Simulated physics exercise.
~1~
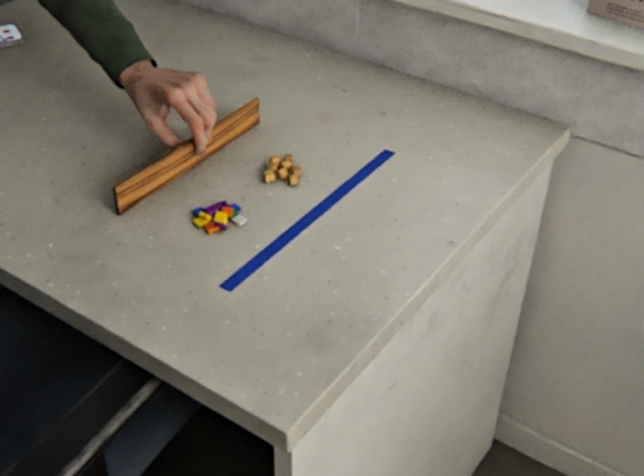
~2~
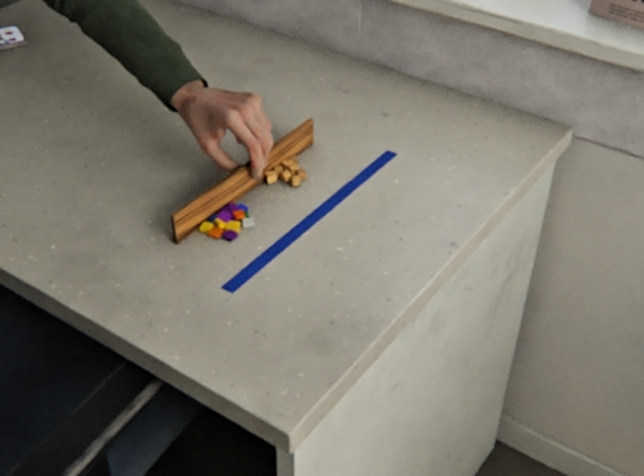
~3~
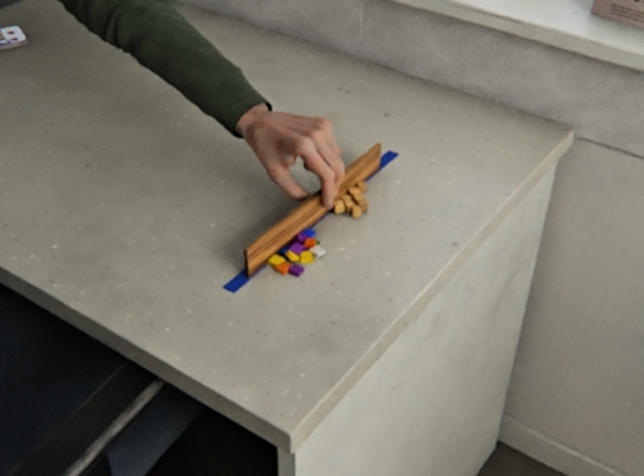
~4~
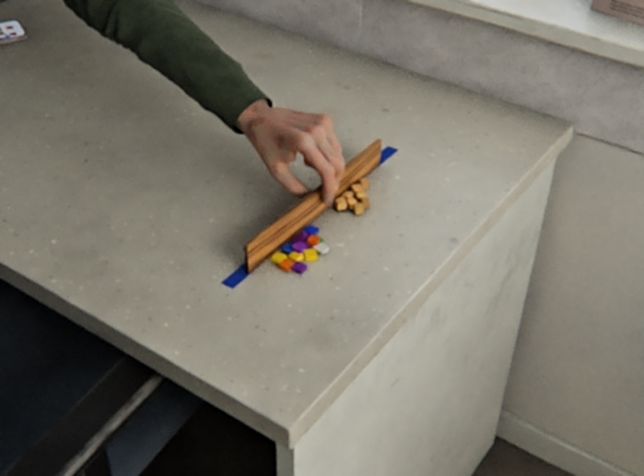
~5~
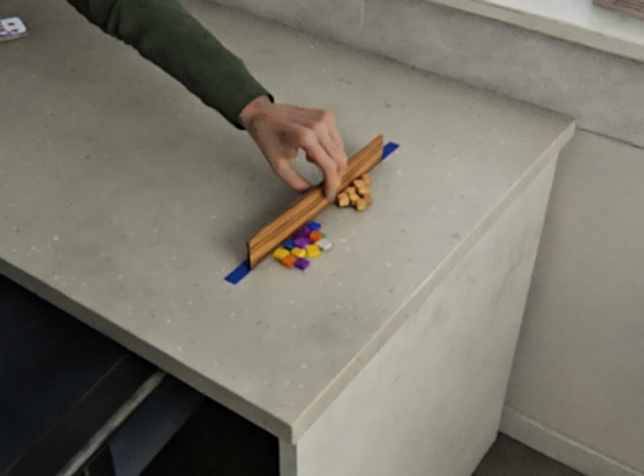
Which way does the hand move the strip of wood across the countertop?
The hand moves the strip of wood to the right, up to the blue tape.
